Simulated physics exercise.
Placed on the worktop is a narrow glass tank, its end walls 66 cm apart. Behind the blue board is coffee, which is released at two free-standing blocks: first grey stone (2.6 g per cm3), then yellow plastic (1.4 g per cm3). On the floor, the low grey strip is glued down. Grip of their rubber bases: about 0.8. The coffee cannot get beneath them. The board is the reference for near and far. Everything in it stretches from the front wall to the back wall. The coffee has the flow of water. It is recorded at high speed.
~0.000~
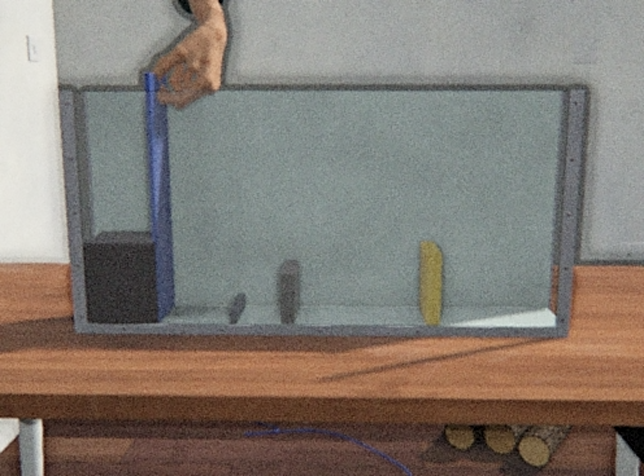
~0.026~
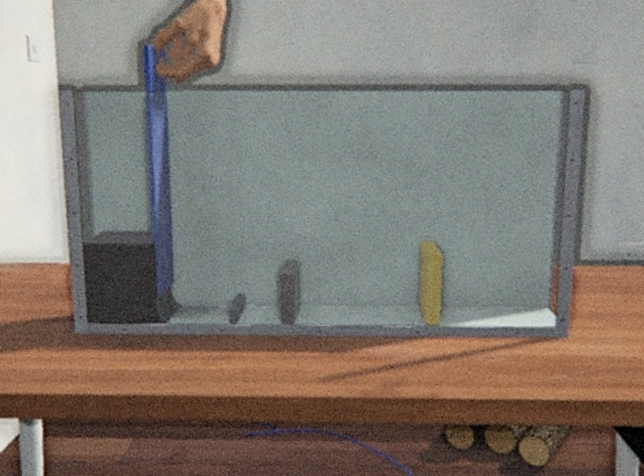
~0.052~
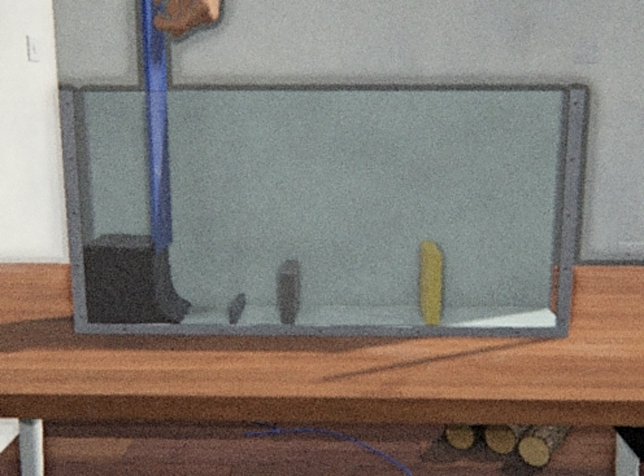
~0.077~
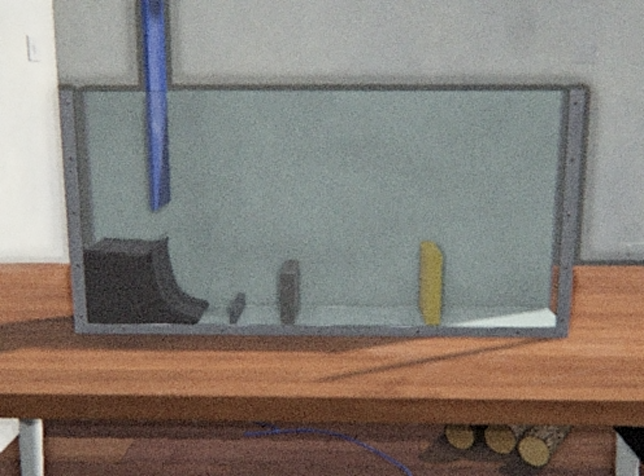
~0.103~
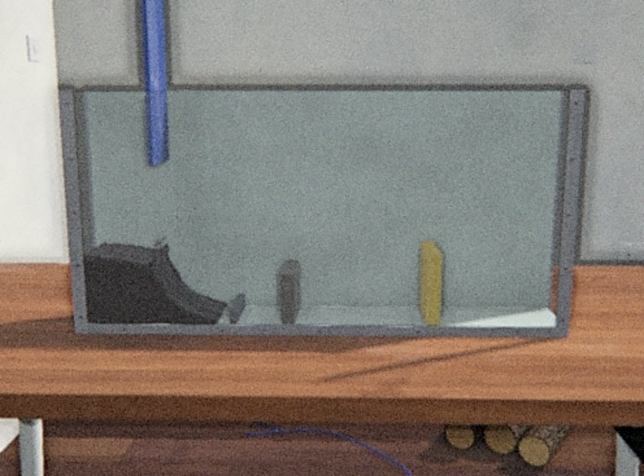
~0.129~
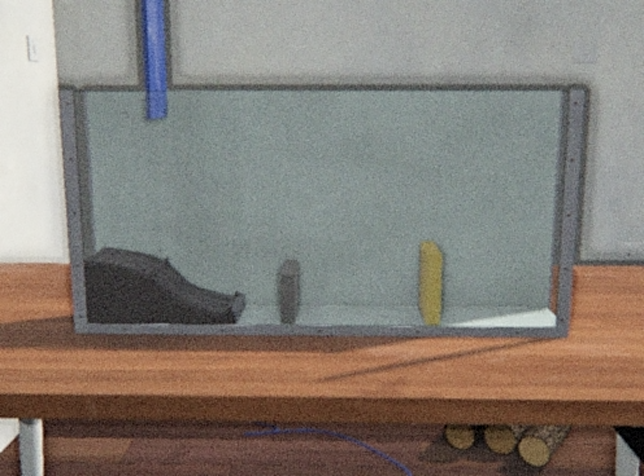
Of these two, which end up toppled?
Verdict - near block toppled, far block not toppled.
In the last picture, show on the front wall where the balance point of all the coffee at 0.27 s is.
Near (183, 301).
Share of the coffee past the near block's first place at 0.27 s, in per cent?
Close to 6 percent of it.
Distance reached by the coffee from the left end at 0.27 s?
Front distance: Approx. 32 cm.
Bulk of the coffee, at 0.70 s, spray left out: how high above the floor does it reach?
Not counting spray, it tops out near 3.5 cm.
After 0.27 s the front has run 33 cm from the left wall, the near block is upright and the far block is upright.
After 0.43 s the near block leans 69° and the far block is upright.
After 0.70 s the near block lies flat and the far block is upright.
In the end the near block lies flat and the far block is upright; 0 per cent of the coffee is past where the far block first stood.
